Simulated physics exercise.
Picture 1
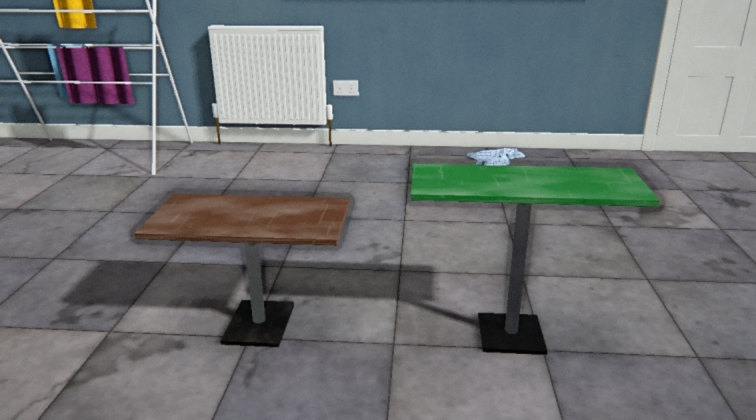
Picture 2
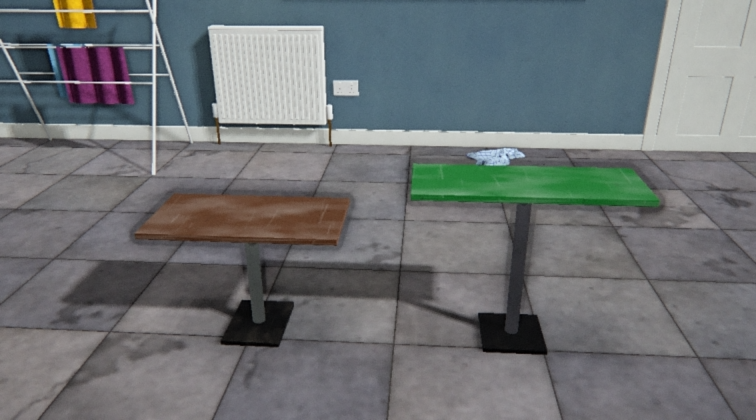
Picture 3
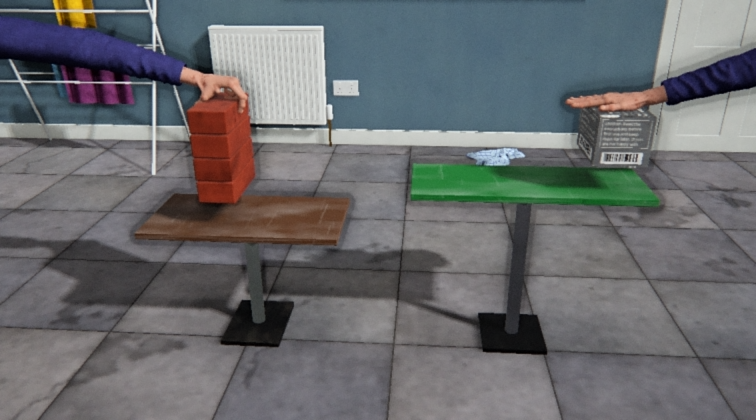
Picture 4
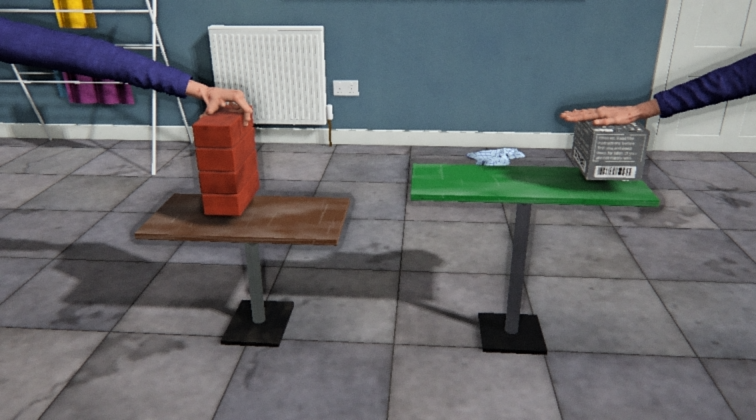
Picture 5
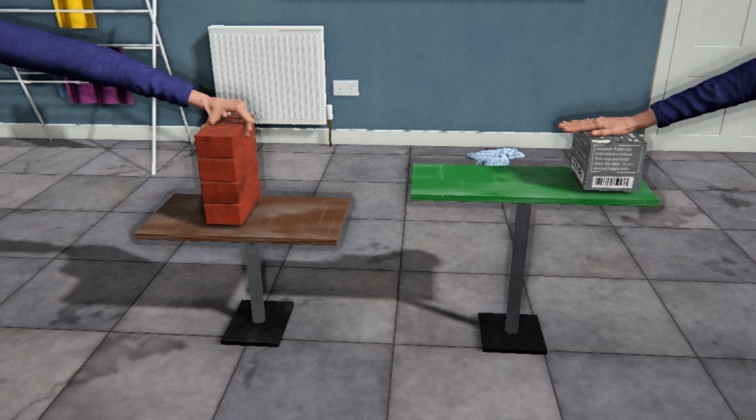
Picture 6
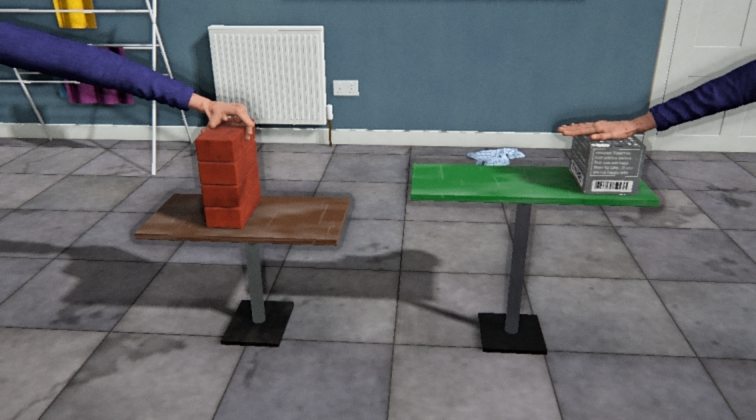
A stack of red bricks was lowered by a hand onto the brown stand at left, while another hand set a grey box on the green side table, and both hands stayed on them.
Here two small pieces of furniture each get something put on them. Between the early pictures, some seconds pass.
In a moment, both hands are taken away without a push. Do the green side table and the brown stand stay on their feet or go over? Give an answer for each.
In the end the green side table stays on its feet; the brown stand stays on its feet.
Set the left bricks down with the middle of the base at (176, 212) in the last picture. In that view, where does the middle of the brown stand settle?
(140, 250), roughly.
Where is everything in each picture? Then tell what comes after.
The first frame shows green side table (526, 184); brown stand (249, 218).
The second frame shows brown stand (249, 218).
The third frame shows still on the way; green side table (526, 184); right box (614, 131).
The fourth frame shows still on the way; brown stand (249, 218); left bricks (229, 159).
The fifth frame shows still on the way; green side table (526, 184); right box (605, 155).
The sixth frame shows in place, still held; green side table (526, 184); brown stand (249, 218); left bricks (231, 172).
Then, 0.50 s after the last picture, green side table at rest near (526, 184); brown stand at rest near (249, 218).
At rest, the green side table holds firm, near (527, 184); the brown stand holds firm, near (249, 218).
